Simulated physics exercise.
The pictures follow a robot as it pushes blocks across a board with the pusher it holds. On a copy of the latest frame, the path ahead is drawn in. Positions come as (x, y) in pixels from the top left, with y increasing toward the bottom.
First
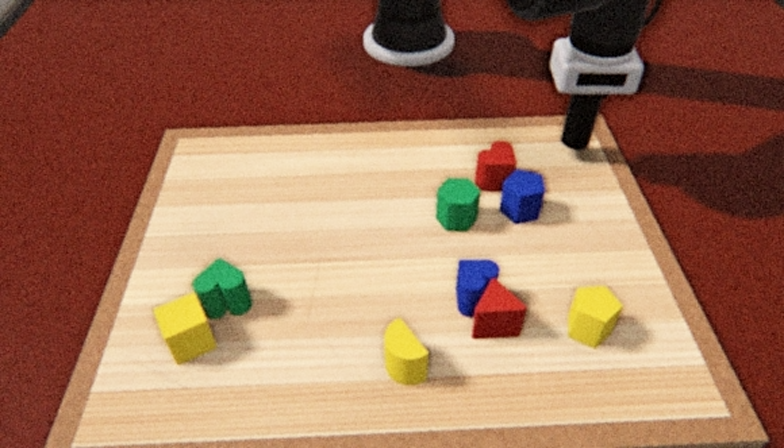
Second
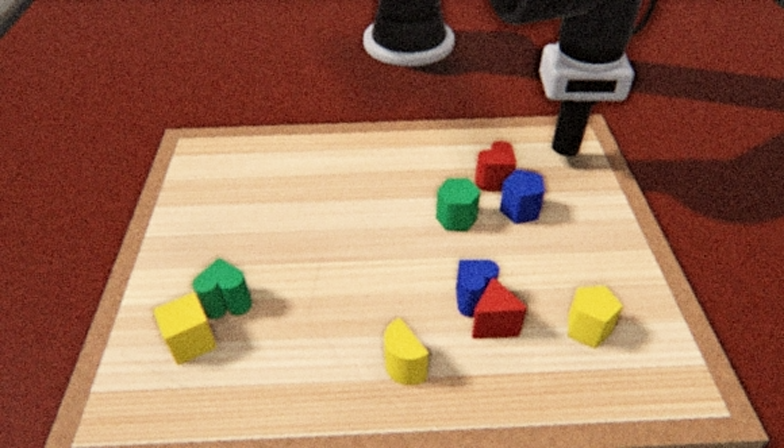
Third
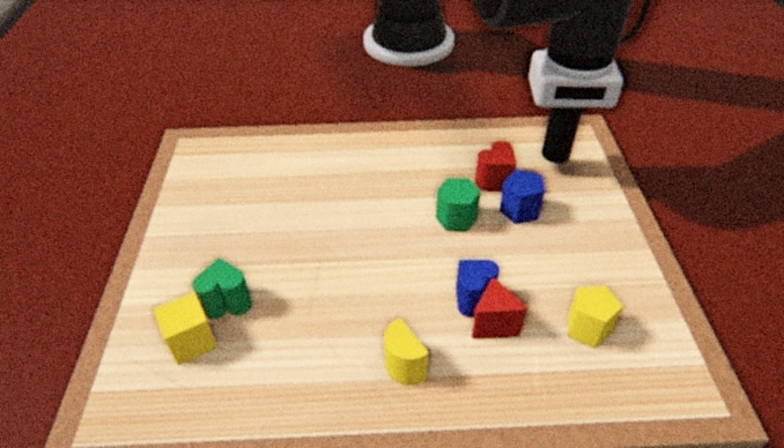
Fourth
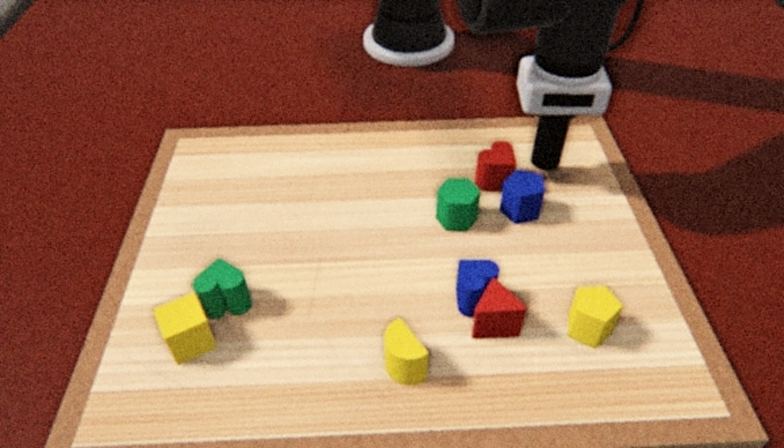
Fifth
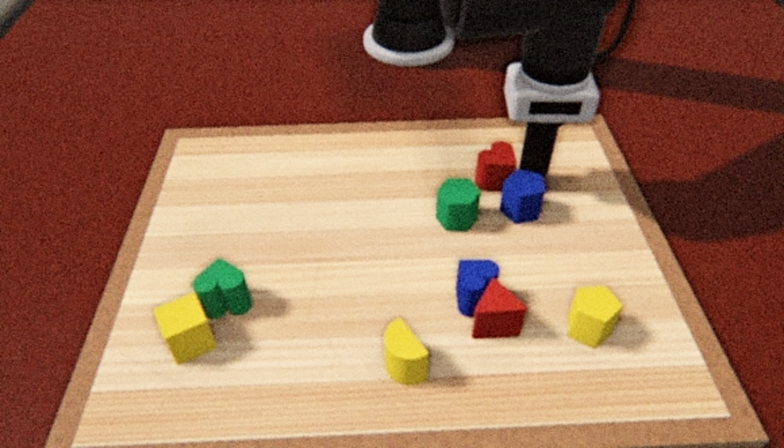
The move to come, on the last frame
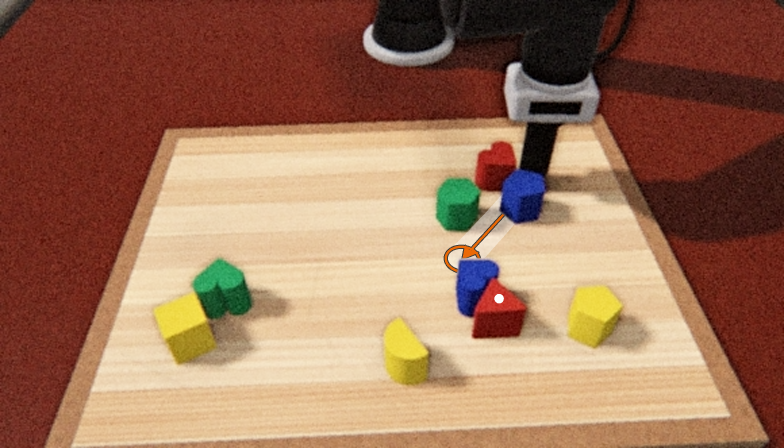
Robot arm with a black pusher moving slightly left and toward the blue pentagonal block, the coloured blocks staying still on a wooden board.
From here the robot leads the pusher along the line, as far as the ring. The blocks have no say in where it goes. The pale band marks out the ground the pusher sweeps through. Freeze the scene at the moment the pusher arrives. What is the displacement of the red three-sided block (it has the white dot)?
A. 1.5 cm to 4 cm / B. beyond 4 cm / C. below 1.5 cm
Option C.
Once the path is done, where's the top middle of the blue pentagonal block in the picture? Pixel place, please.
It is at (515, 229).
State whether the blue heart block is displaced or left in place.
It keeps its position.
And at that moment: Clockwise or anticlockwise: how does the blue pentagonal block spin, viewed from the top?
Rotates counter-clockwise.
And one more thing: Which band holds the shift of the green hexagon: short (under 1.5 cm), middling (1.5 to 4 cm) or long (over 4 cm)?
Its displacement is below 1.5 cm.
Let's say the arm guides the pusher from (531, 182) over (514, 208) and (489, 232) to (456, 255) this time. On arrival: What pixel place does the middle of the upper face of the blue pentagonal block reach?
The centre of its top face lies at (503, 236).
Drawn move, straight from (531, 182) to (462, 259); the dot is on the red three-sided block.
The first path, step by step. One third of the way, pusher (513, 193); red heart block (495, 156), turned 30° clockwise; blue pentagonal block (519, 201), turned 25° anticlockwise.
Two thirds of the way, pusher (490, 219); red heart block (495, 156), turned 30° clockwise; blue pentagonal block (514, 226), turned 60° anticlockwise.
At the end, pusher (464, 246); green hexagon still; blue heart block still; red heart block (495, 156), turned 30° clockwise; red three-sided block still; blue pentagonal block (515, 229), turned 70° anticlockwise.
